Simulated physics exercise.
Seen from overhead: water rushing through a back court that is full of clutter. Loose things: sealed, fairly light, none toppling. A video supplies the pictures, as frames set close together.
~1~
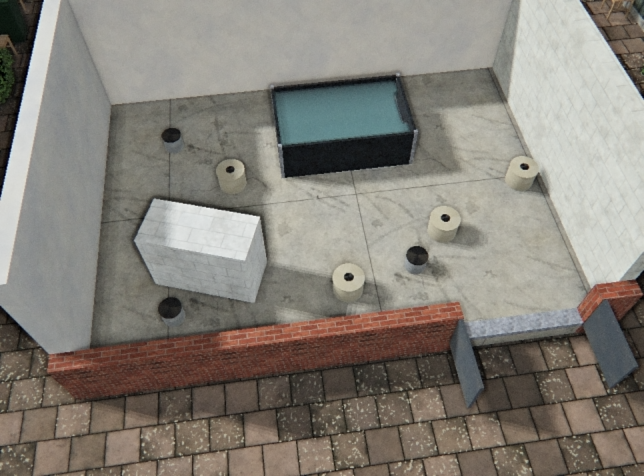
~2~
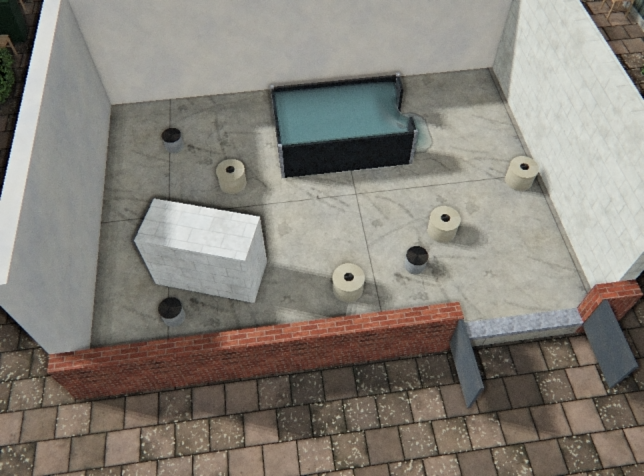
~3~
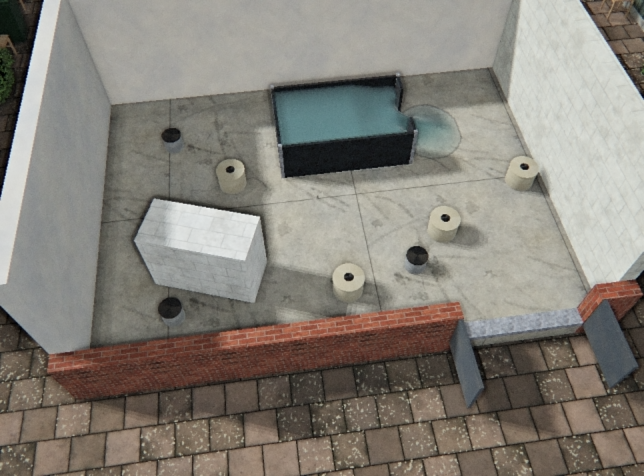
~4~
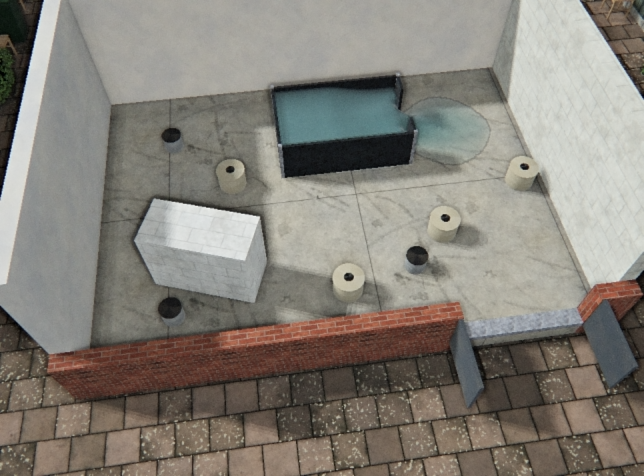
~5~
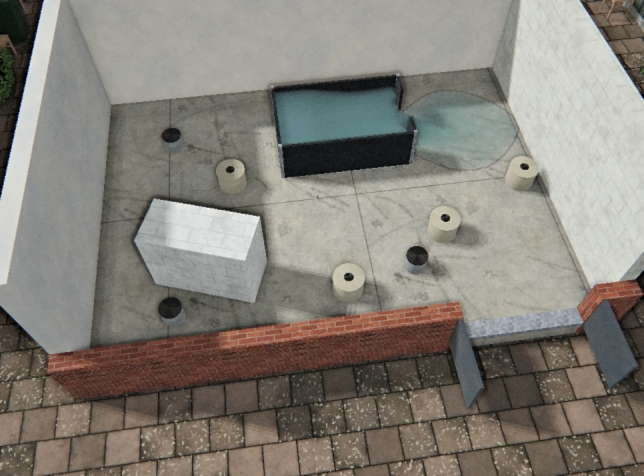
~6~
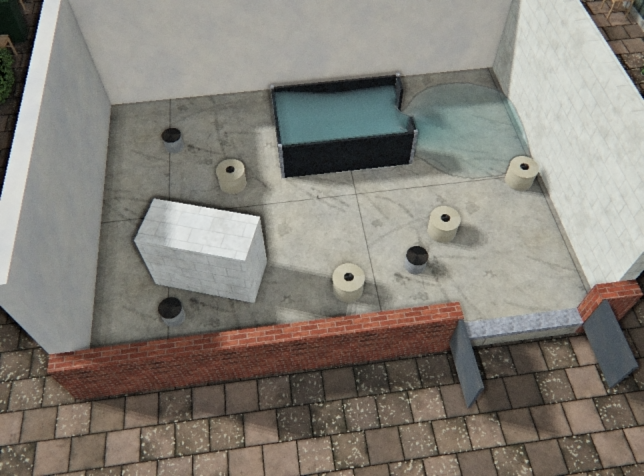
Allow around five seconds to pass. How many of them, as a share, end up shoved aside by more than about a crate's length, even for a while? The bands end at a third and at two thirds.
Counting the far movers, it's low - under a third.
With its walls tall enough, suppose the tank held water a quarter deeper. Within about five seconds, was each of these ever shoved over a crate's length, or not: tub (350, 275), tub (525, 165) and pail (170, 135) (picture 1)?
Order as given: Not past it; displaced that much; not past it.
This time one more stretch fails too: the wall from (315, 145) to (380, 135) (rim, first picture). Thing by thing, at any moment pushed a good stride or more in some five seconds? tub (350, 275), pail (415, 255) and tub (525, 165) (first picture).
Results in order: Moved that far / moved that far / stayed within it.
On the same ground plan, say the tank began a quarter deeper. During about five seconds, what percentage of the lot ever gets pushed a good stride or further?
Share moved: 20 in a hundred.
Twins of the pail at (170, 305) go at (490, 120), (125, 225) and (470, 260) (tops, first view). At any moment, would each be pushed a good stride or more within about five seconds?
In that order: Yes, never so far, less than that.
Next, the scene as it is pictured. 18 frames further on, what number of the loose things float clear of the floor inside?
Tally: 0.
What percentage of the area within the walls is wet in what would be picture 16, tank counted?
Near 30 %.
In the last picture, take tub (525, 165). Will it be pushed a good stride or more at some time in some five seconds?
Answer for this object: Driven that far.
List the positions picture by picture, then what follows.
The first frame shows a tub at (445, 218) rests on the ground; a pail is out of sight; 0 of 8 have shifted.
The second frame shows a tub at (445, 218), on the bottom; a pail is out of sight; 0 of 8 have shifted.
The third frame shows a tub at (445, 218), on the bottom; a pail is out of sight; 0 of 8 have shifted.
The fourth frame shows a tub at (445, 218), on the bottom; a pail is out of sight; 0 of 8 have shifted.
The fifth frame shows a tub at (445, 218) rests on the ground; a pail is out of sight; 0 of 8 have shifted.
The sixth frame shows a tub at (445, 218) rests on the ground; a pail is out of sight; 0 of 8 have shifted.
A moment on, 0 of 8 are well off their spots; 0 afloat.
Next, 1 of 8 are well off their spots; 0 afloat.
Later, 1 of 8 are well off their spots; 0 afloat.
In the end, 2 of 8 are well off their spots, and 2 have been at some point; 0 afloat.
